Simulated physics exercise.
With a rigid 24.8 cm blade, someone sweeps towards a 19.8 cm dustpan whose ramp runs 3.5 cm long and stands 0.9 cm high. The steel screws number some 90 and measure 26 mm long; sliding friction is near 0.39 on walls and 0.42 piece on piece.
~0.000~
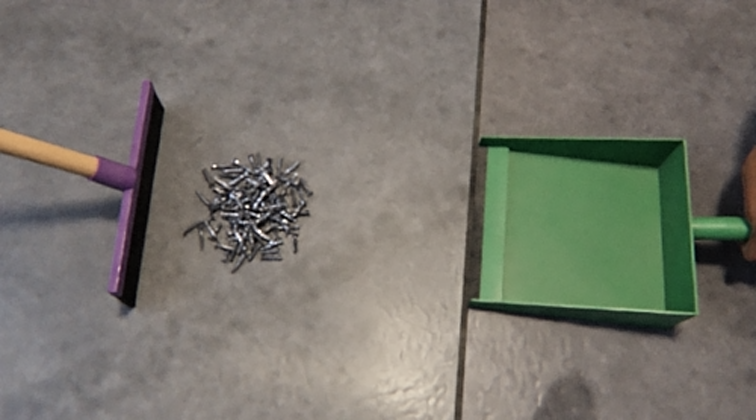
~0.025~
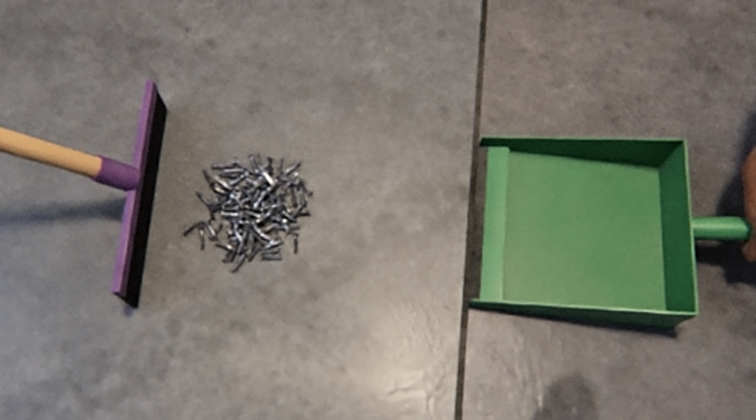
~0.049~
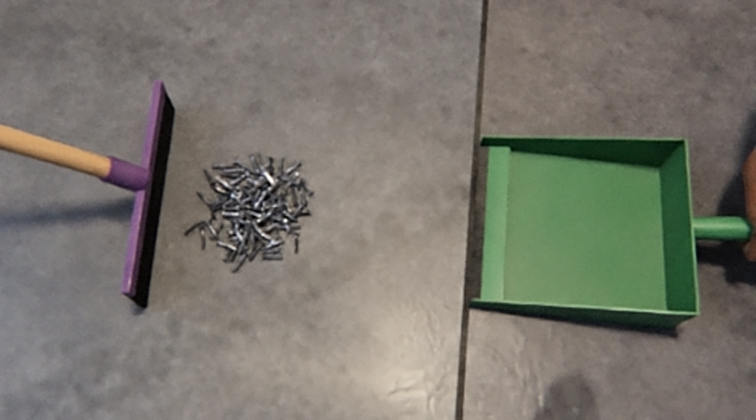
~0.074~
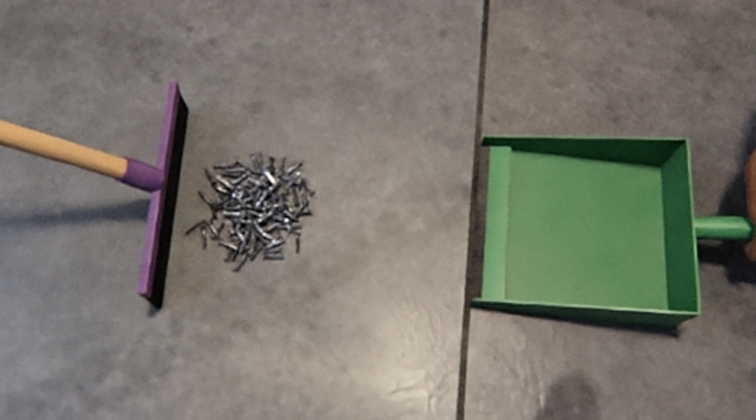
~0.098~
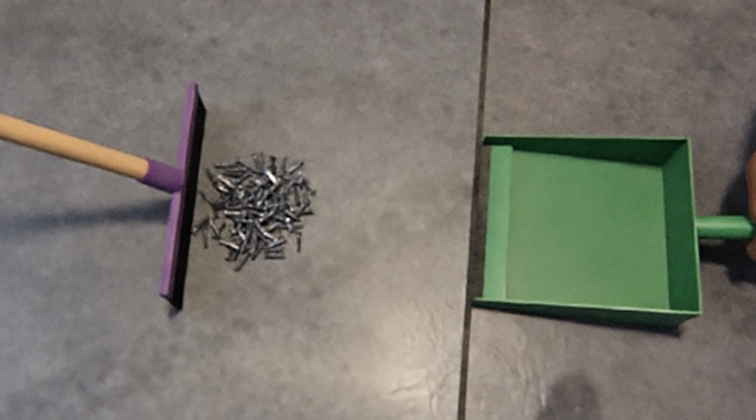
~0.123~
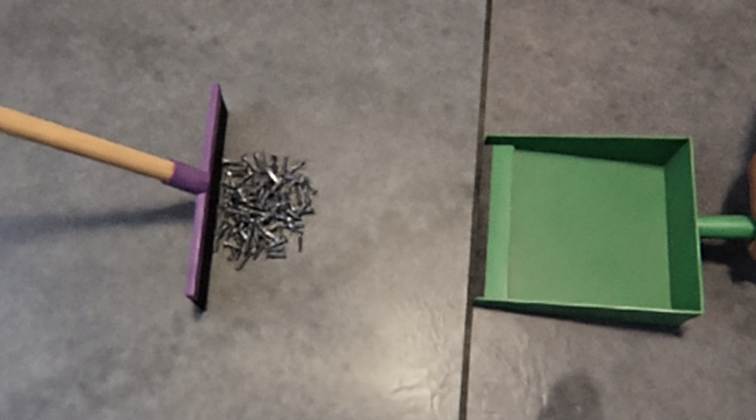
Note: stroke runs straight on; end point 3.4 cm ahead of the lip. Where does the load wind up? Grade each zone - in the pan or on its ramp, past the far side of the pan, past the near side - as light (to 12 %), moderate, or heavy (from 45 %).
Pan - heavy, far side - light, near side - light.
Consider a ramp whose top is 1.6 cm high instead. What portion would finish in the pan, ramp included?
Roughly 40 per cent.
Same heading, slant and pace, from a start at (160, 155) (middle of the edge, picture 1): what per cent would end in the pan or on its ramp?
45 %.
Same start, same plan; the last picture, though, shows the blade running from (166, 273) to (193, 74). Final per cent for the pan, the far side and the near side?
Split: Pan = 5, far = 40, near = 0.
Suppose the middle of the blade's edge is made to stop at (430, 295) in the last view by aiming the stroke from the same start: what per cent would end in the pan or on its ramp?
Roughly 25 %.
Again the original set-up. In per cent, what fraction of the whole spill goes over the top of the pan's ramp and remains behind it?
Some 20 per cent.
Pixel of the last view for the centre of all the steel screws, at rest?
In the last view, approximately (484, 221).
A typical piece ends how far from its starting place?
About 28 cm.
After 0.26 s, middle of the blade 17 cm from the lip; 0 % over the lip, far side 0 %, near side 0 %.
After 0.36 s, middle of the blade 7 cm from the lip; 0 % over the lip, far side 5 %, near side 5 %.
Then, at 0.58 s, middle of the blade 5 cm from the lip; 55 % over the lip, far side 5 %, near side 5 %.
By 1.5 s all is still; pan 50 %, far side 5 %, near side 5 %, in front of the lip or behind the blade 40 %.
